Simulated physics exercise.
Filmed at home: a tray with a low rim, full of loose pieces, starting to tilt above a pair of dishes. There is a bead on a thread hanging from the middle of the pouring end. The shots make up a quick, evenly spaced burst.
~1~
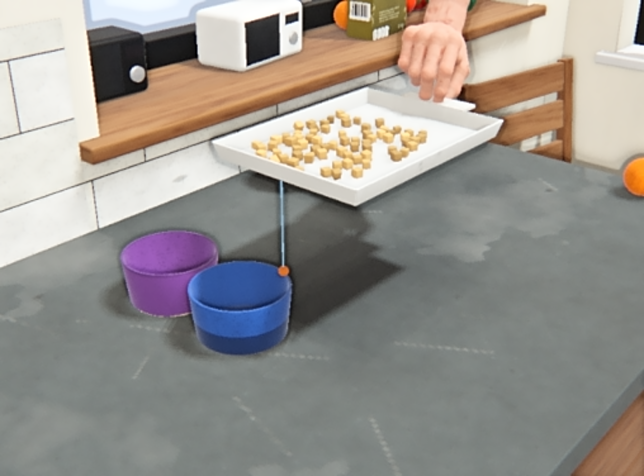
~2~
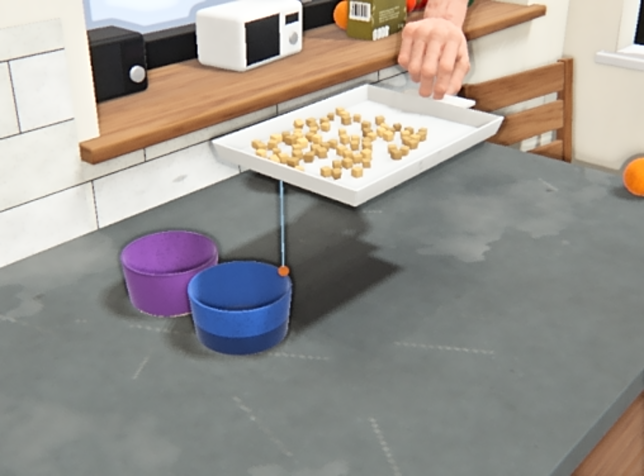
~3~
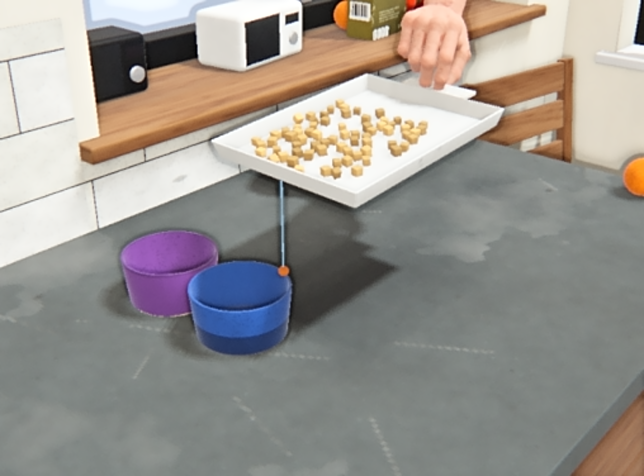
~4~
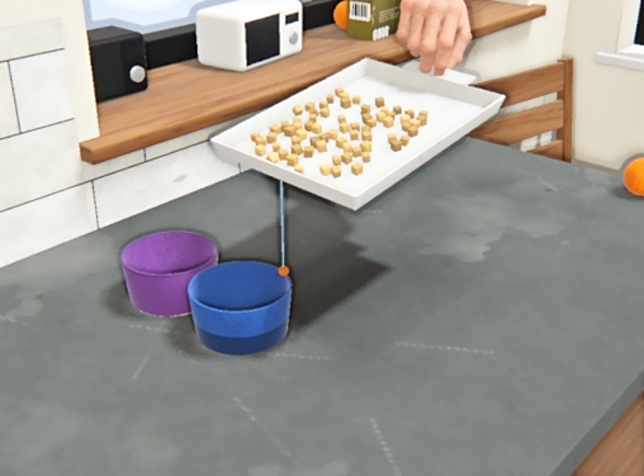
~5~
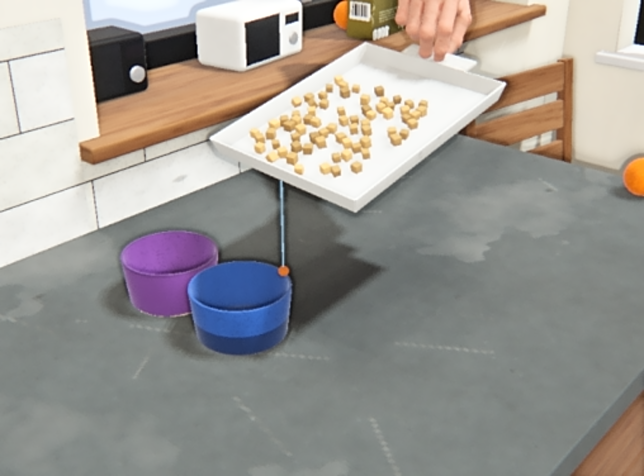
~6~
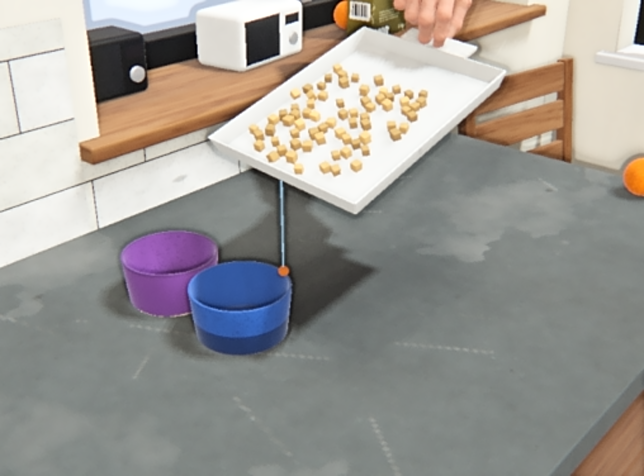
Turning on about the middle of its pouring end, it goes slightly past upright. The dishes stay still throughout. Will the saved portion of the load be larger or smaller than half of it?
It is smaller than half.
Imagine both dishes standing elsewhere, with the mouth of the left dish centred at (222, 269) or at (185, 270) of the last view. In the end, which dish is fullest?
The first try favours the rightmost one, and the second try favours the rightmost one.
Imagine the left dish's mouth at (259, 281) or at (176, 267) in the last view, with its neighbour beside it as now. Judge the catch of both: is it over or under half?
Try 1: The greater share; try 2: A lesser share.
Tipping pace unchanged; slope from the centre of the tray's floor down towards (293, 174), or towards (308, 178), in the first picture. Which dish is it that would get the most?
Well, at the first place the right-side one, and at the second the right-side one.
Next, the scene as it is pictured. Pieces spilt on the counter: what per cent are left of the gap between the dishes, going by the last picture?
It works out to some 0 per cent.
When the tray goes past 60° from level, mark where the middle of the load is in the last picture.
The load is centred around (315, 168).
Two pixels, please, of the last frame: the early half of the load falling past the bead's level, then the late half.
Near (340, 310) and later near (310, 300).
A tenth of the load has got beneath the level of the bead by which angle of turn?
Approx. 85° from level.
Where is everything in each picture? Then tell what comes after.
In the first frame, corners of the pouring end at (220, 142) and (356, 186), level; middle of the load at (345, 141), small wooden cubes; left dish at (134, 288); right dish at (203, 325); bead on its thread at (284, 271).
In the second frame, corners of the pouring end at (220, 141) and (356, 187), level; middle of the load at (345, 140).
In the third frame, corners of the pouring end at (219, 140) and (355, 189), tipped barely, lowest at the right corner; middle of the load at (345, 135).
In the fourth frame, corners of the pouring end at (219, 139) and (355, 192), tipped a little, lowest at the right corner; middle of the load at (344, 128).
In the fifth frame, corners of the pouring end at (218, 137) and (354, 195), tipped a little, lowest at the right corner; middle of the load at (344, 121).
In the sixth frame, corners of the pouring end at (217, 136) and (354, 198), tipped clearly, lowest at the right corner; middle of the load at (343, 115); left dish at (134, 288); right dish at (203, 325).
Soon, tray tipped steeply; nearly all on the tray; a small part in the air.
A while on, tray tipped right over; about half on the tray; about a quarter outside both; about a quarter in the air.
Towards the end, tray tipped past a quarter turn; a small part in the right dish; nearly all outside both.
Finally, tray tipped past a quarter turn; a small part in the right dish; none in the left dish; nearly all outside both.
